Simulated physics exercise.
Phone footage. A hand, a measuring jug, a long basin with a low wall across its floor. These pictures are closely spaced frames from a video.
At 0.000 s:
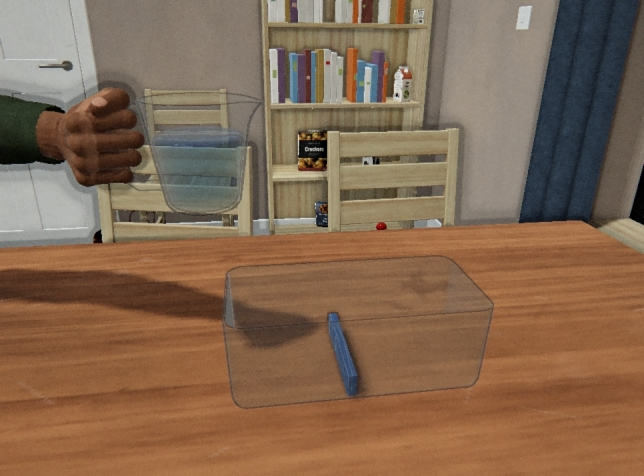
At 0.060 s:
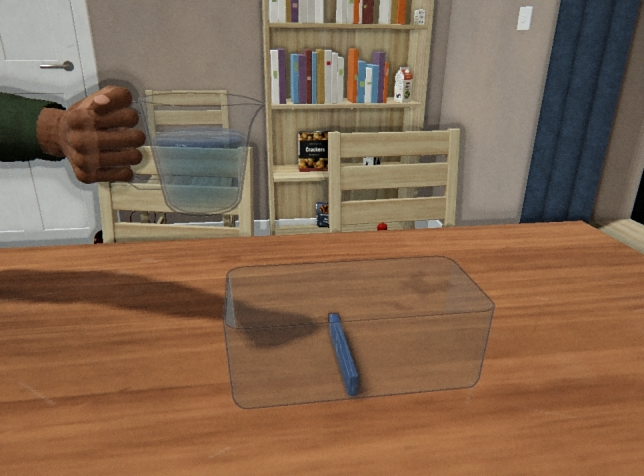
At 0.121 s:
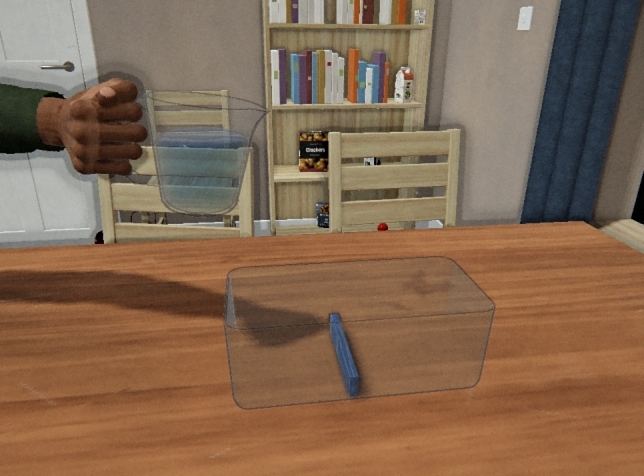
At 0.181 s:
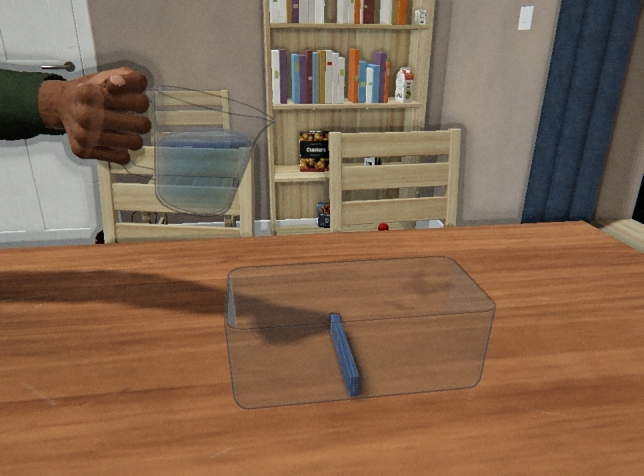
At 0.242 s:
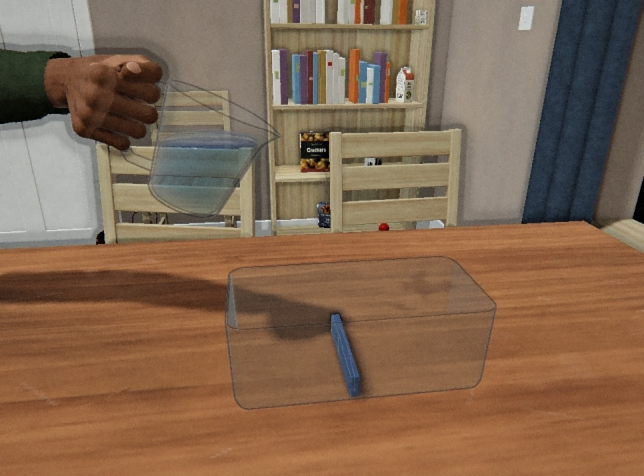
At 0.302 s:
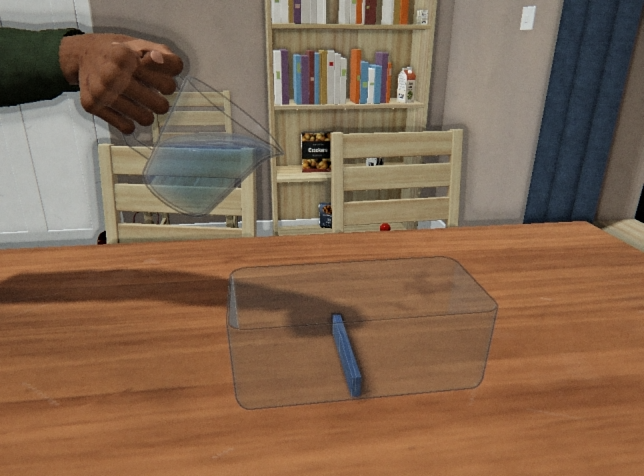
To begin with, a hand at the left holds a clear measuring jug of bluish water upright above a wooden table, where a long transparent basin with a low blue wall sits. The hand then turns, slowly at first, tilting the jug steadily further to the right while the water's surface stays level.
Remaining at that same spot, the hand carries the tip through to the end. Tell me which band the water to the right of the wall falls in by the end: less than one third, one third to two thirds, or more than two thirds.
Short of a third.
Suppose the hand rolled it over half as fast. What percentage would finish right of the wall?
I'd say close to 20 %.
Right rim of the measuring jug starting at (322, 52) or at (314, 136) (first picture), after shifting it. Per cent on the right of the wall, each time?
The first gives 75 %, the second 60 %.
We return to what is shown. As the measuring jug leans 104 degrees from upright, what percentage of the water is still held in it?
It works out to close to 45 percent.
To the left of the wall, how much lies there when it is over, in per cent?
80 in a hundred.
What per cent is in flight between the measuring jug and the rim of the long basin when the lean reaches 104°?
Share in flight: Approx. 40 %.
A moment on, the measuring jug is tipped right over and 44 per cent is still to pour, 18 is left of the wall and 0 right of it.
Next, the measuring jug is tipped right over and 2 per cent is still to pour, 81 is left of the wall and 3 right of it.
Then the measuring jug is tipped right over and 0 per cent is still to pour, 79 is left of the wall and 10 right of it.
Later the measuring jug is tipped right over and 0 per cent is still to pour, 78 is left of the wall and 12 right of it.
Finally, 78 per cent lies left of the wall, 12 right of it and 10 outside.
